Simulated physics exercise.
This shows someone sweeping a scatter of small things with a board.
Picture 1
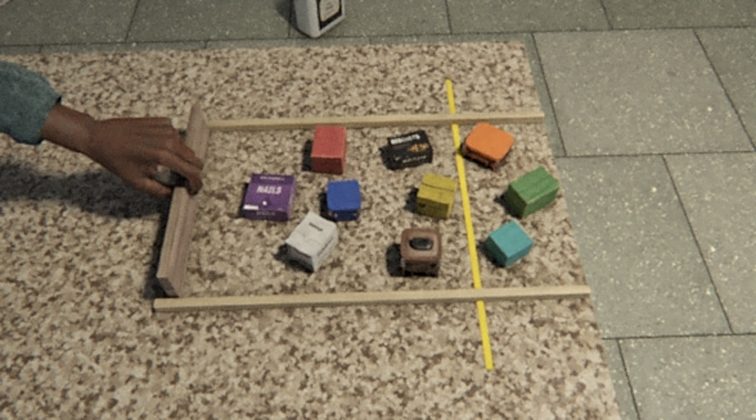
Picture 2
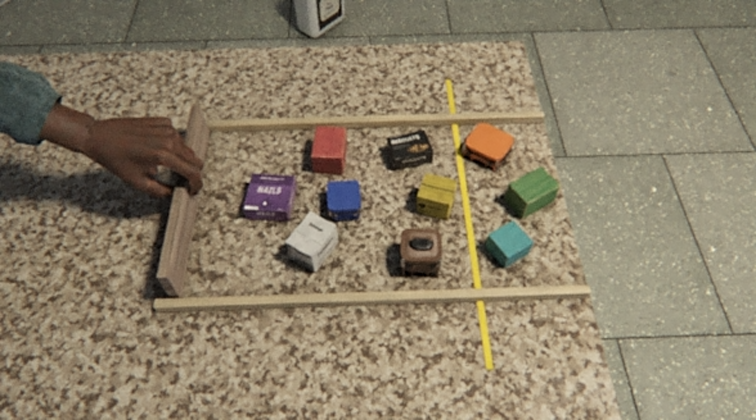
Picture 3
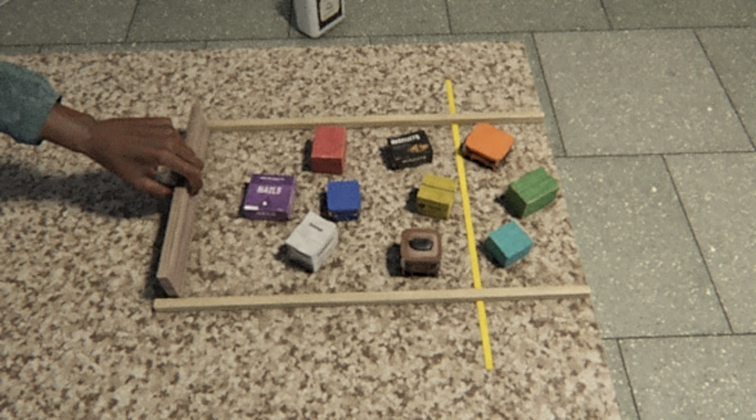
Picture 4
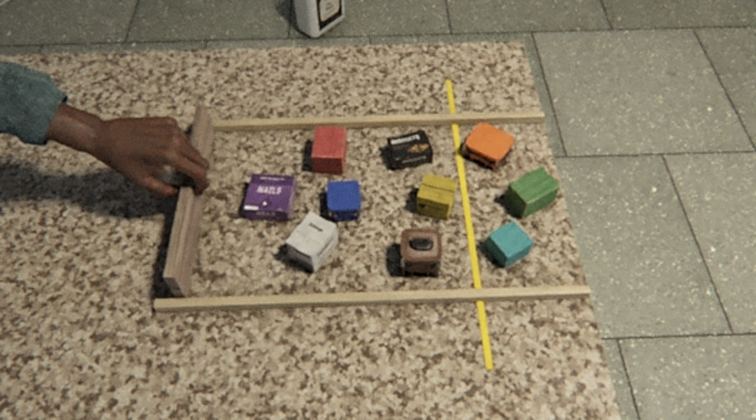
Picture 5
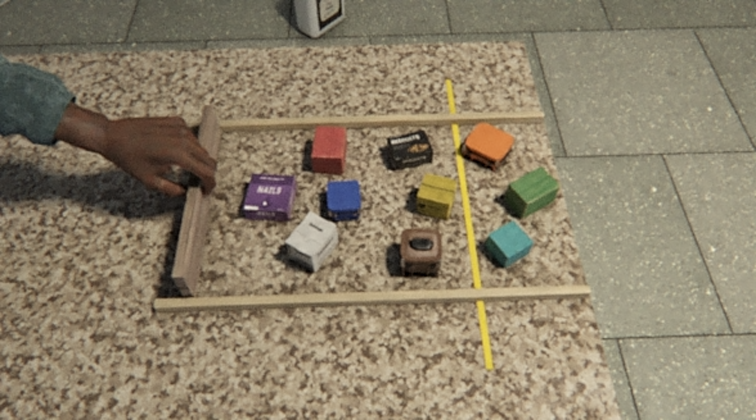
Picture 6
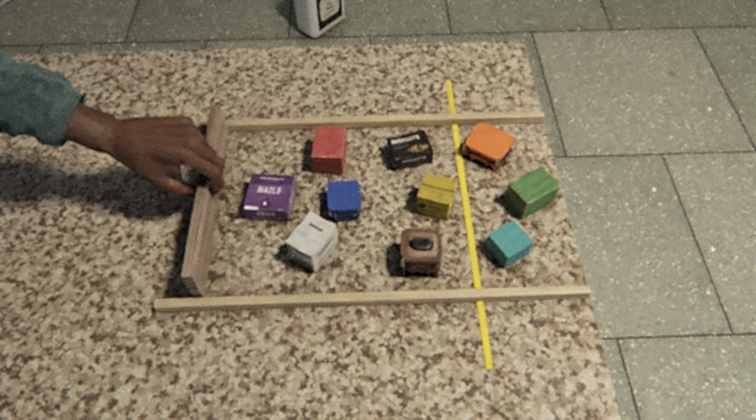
A hand in a blue-green sleeve grips a wooden board at the left of a speckled surface edged by grey tiles, seen from above at an angle. Between two pale wooden strips lie purple, red, white, blue, black, brown and yellow items, with orange, green and turquoise ones right of a yellow line. The hand slides the board slightly rightward; the items and camera stay still.
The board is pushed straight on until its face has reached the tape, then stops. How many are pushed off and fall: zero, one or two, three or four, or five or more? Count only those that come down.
The number that fall off is one or two.
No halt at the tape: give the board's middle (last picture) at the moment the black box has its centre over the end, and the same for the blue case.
Near (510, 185) and (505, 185).
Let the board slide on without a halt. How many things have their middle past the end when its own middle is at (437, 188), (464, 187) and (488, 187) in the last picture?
The counts: 1, 1 and 3.
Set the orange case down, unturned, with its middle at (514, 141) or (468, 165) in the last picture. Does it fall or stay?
In that order, it is kept; survives.
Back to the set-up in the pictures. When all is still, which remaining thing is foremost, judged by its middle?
The orange case.
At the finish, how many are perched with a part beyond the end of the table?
It comes to 2.
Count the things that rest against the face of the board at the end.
It touches 4.
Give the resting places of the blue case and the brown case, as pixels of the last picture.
The blue case at (525, 196), the brown case at (502, 261).
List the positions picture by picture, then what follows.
Green block (532, 192); turquoise block (509, 244); orange case (489, 147); board (187, 196); tape (466, 200), in the first picture.
Turquoise block (509, 244); blue case (344, 201), in the second picture.
Orange case (489, 147); yellow box (437, 196), in the third picture.
Green block (532, 193); red block (330, 150), in the fourth picture.
Turquoise block (509, 244); black box (410, 150), in the fifth picture.
Green block (532, 193); turquoise block (509, 244); orange case (489, 147); board (208, 195); tape (466, 200), in the sixth picture.
A little later, none off yet; green block at rest near (532, 193); turquoise block at rest near (509, 244); orange case at rest near (489, 147).
When it is over, the number that fall off is one or two; down, green block.
